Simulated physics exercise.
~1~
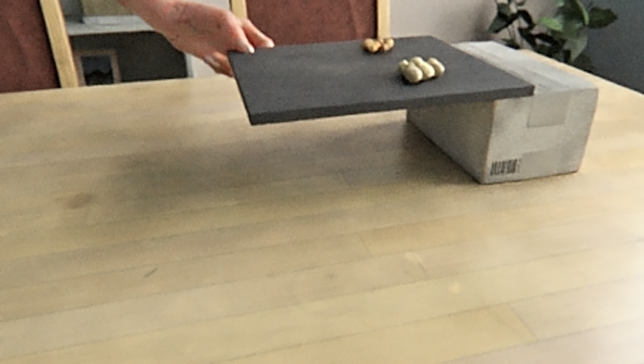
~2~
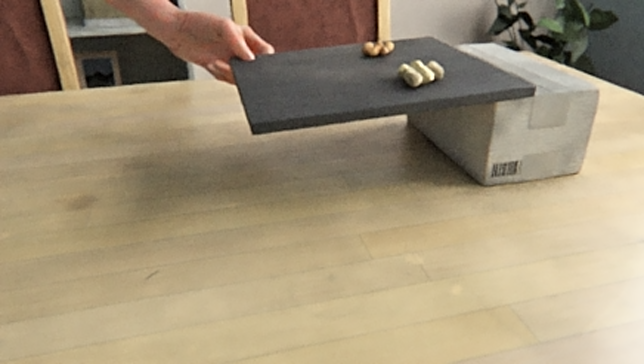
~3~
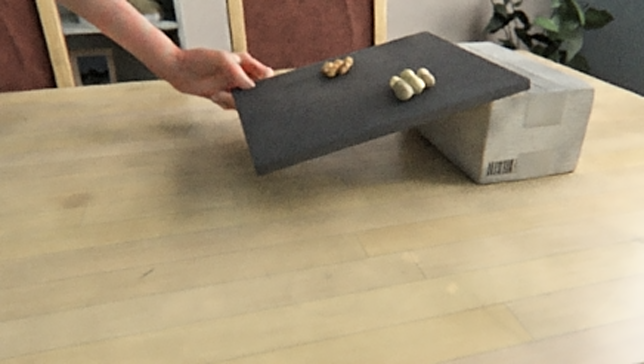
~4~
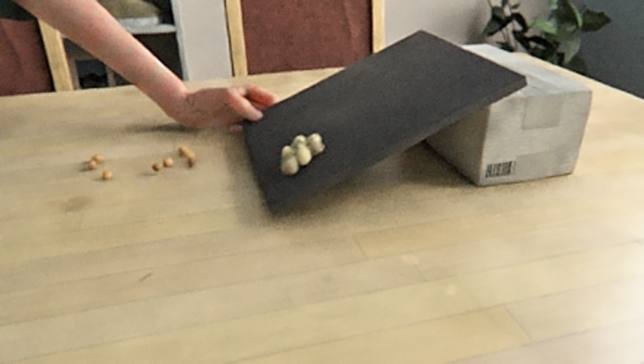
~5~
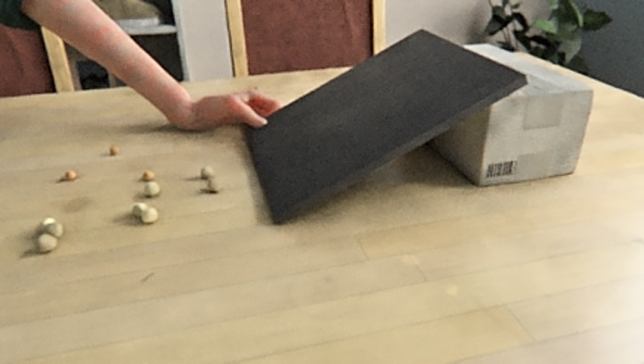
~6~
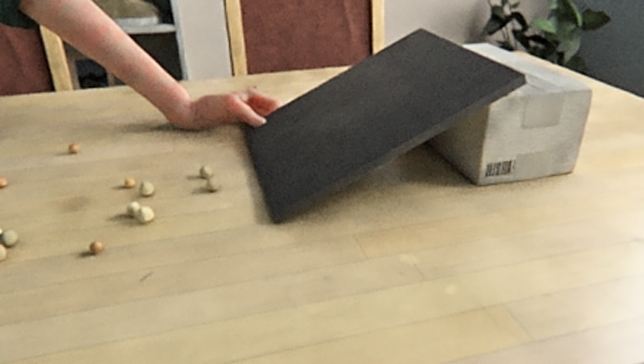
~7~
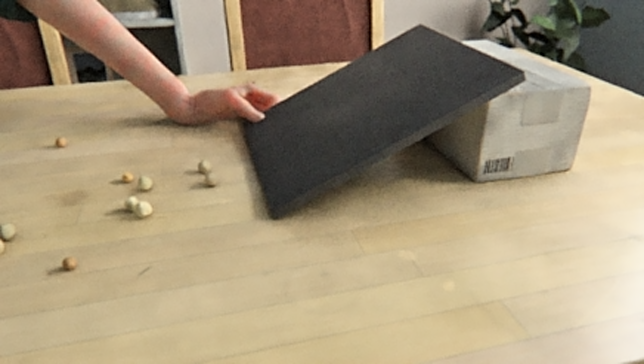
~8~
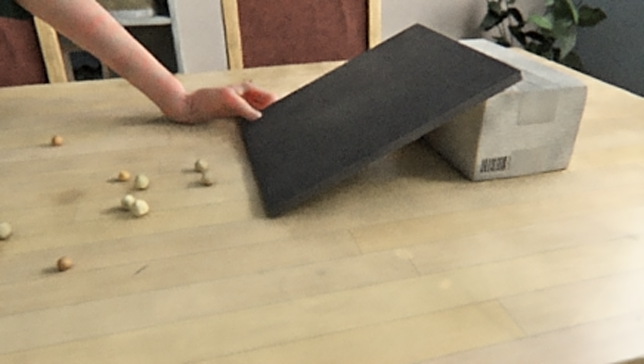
Dark board tilting off a cardboard box as a hand lowers one end, small round pieces rolling left and scattering across the table.
